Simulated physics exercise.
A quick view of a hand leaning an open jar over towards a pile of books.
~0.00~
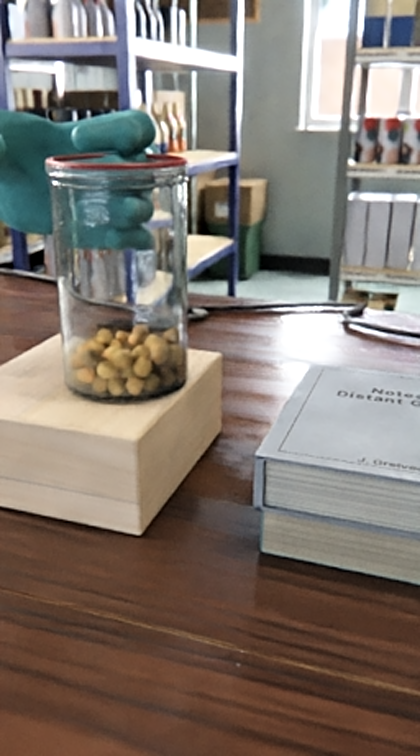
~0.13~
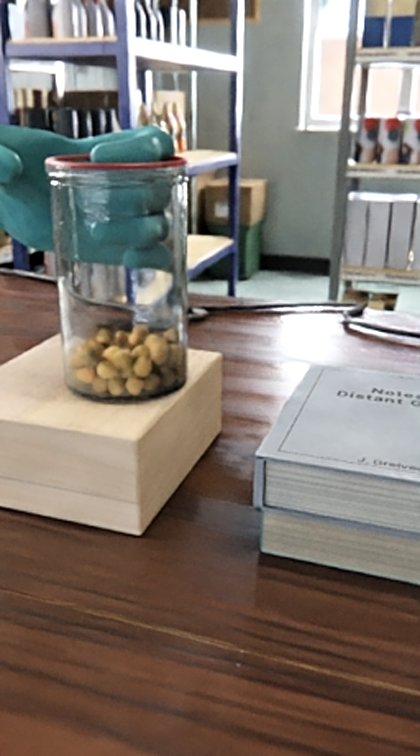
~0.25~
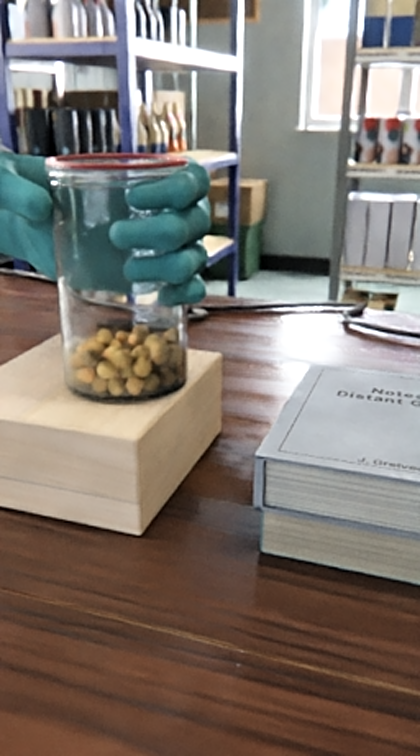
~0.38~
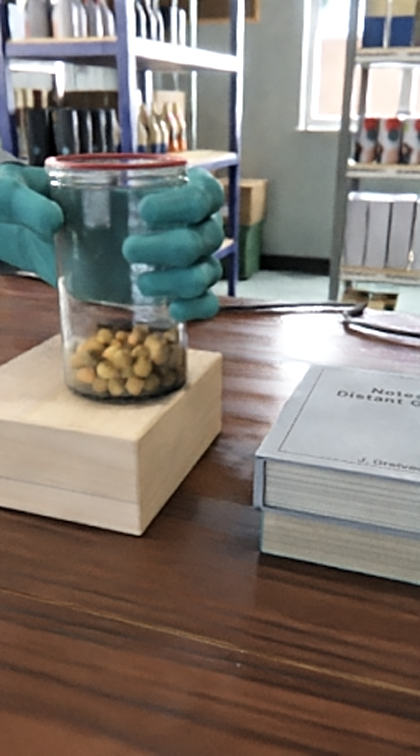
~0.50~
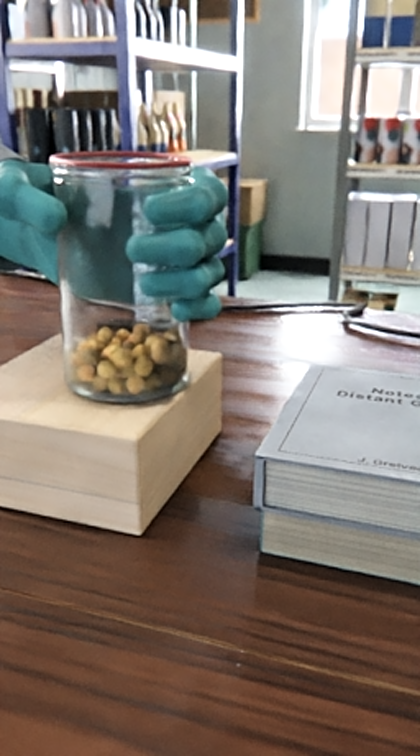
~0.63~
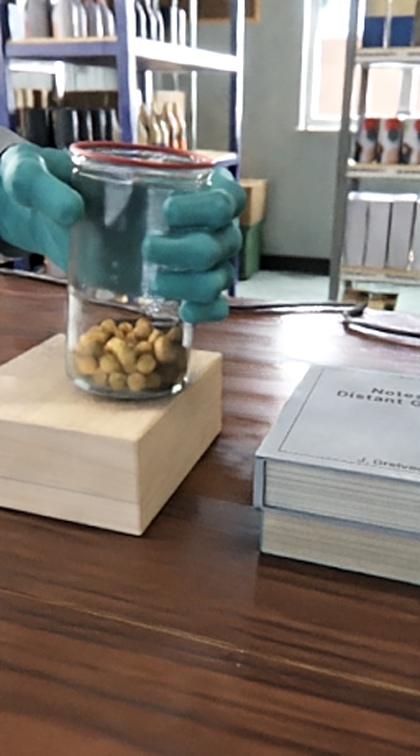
A clear, red-rimmed jar with a low layer of tan dried chickpeas stands on a pale wooden block at left, gripped by a teal-gloved hand. Seen from close by, slightly above a glossy brown table, two stacked grey books lie at right, with shelves and a window blurred behind. The hand lowers from the rim, wraps the jar's sides and leans it slightly right, while the camera stays still.
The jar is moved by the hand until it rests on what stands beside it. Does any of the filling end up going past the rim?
Looks like the filling will never leave it.
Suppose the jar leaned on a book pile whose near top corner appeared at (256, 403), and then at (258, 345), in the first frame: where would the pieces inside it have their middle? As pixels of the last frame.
Try 1: Near (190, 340); try 2: Near (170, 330).
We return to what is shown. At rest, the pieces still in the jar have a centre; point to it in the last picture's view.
The centre lands near (221, 362).
After 1.00 s, the jar leans 29°; everything is still inside.
After 1.47 s, the jar leans 57°; everything is still inside.
After 1.97 s, the jar leans 86°; everything is still inside.
In the end (2.7 s), the jar rests on the book pile at 89°; everything is still inside.
